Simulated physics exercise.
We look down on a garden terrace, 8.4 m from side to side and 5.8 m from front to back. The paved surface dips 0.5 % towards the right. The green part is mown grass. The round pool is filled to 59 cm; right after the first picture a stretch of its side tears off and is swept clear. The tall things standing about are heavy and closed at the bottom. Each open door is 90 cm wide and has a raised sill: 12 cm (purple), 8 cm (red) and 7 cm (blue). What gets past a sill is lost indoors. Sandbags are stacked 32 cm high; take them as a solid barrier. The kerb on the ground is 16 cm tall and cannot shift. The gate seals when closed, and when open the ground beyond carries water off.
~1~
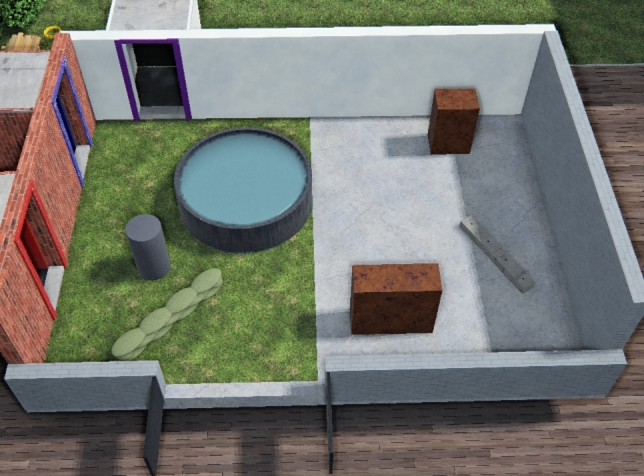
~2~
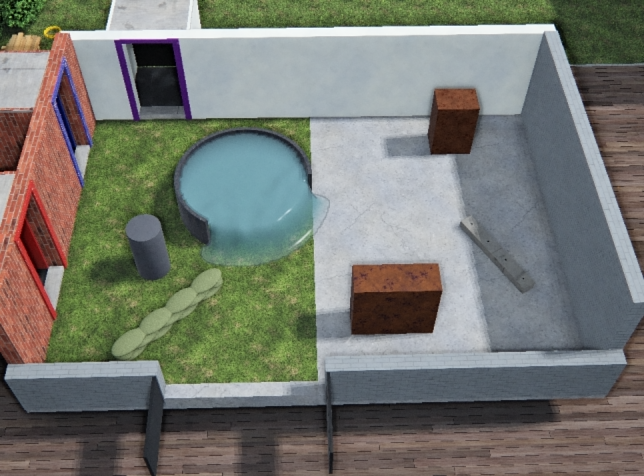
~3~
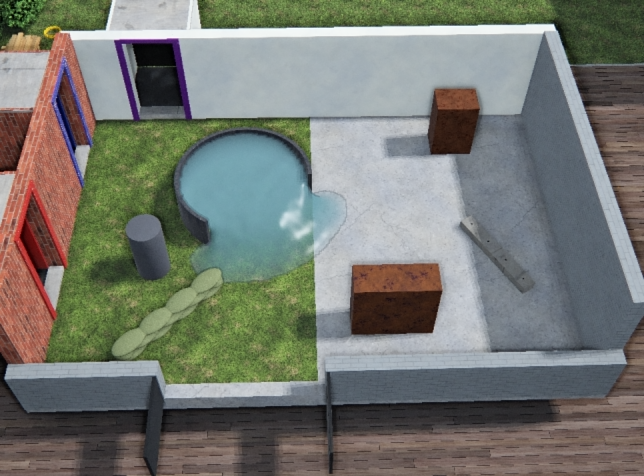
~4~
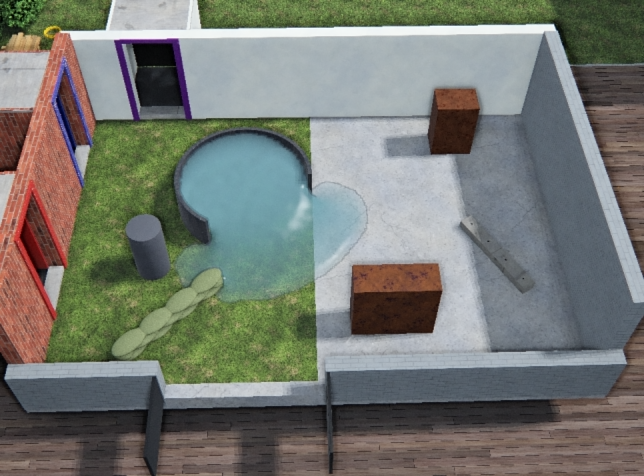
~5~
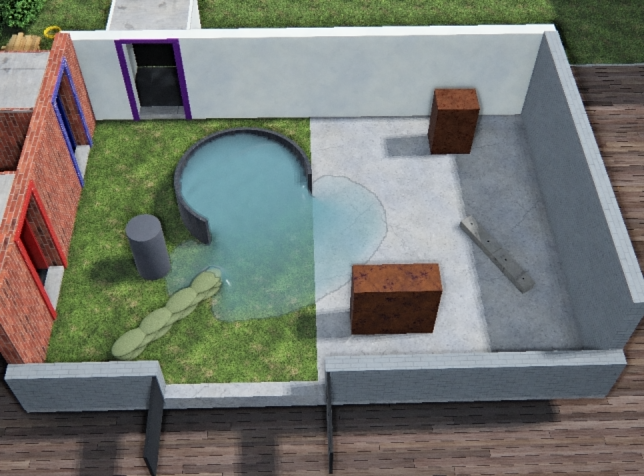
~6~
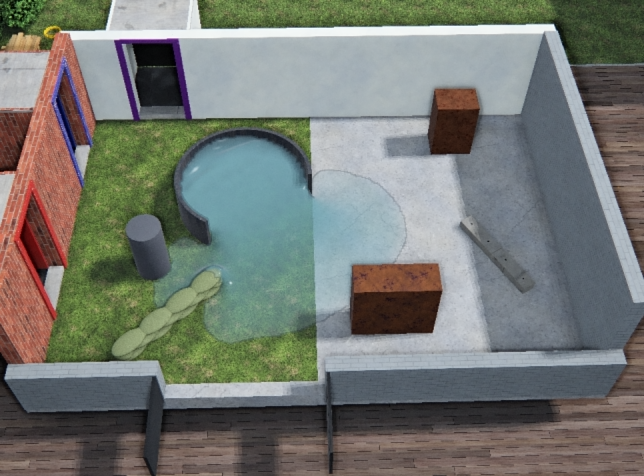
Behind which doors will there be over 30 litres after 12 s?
The water let in: At the purple door it keeps below the limit; at the red door it does not reach the limit; at the blue door it stays under the limit.
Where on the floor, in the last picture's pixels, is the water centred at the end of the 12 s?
Around (357, 228).
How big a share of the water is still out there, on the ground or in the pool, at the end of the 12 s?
Some 72 per cent remains.
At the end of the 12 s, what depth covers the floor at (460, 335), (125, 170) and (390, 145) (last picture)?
In that order: 4, 1 and 5 cm.
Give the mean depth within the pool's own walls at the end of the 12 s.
Roughly 3 cm on average.
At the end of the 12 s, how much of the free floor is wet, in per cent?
About 90 per cent.
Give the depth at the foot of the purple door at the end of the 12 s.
Some 0.0 cm.
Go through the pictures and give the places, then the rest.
In the first frame, the round pool at (244, 178) is whole and still, 59 cm deep.
In the second frame, the front is at (320, 198), 1.3 m from the gap at (276, 236); 0.5 m2 of floor is under water; 59 cm left at the back of the round pool.
In the third frame, water pours out at (277, 237) and has run 1.5 m, to (340, 200); deepest outside 30 cm, 59 cm at the round pool's back.
In the fourth frame, the front is at (356, 197), 1.7 m from the gap at (277, 238); 3.3 m2 of floor is under water; 59 cm left at the back of the round pool.
In the fifth frame, the front is at (369, 195), 2.0 m from the gap at (277, 238); 5.2 m2 of floor is under water; 58 cm left at the back of the round pool.
In the sixth frame, water pours out at (277, 239) and has run 2.3 m, to (161, 307); deepest outside 41 cm, 48 cm at the round pool's back.
A moment later water covers 35 % of the floor and is deepest (22 cm) near (226, 276); purple door not reached, red door not reached, blue door not reached.
Soon after water covers 45 % of the floor and is deepest (27 cm) near (338, 369); purple door not reached, red door not reached, blue door not reached.
Next water covers 55 % of the floor and is deepest (32 cm) near (582, 364); purple door not reached, red door 2 cm at the sill, 0 L in, blue door not reached.
Later on water covers 75 % of the floor and is deepest (12 cm) near (382, 338); purple door not reached, red door 2 cm at the sill, 0 L in, blue door not reached.
At the end water covers 90 % of the floor and is deepest (7 cm) near (535, 190); purple door not reached, red door 2 cm at the sill, 0 L in, blue door not reached.
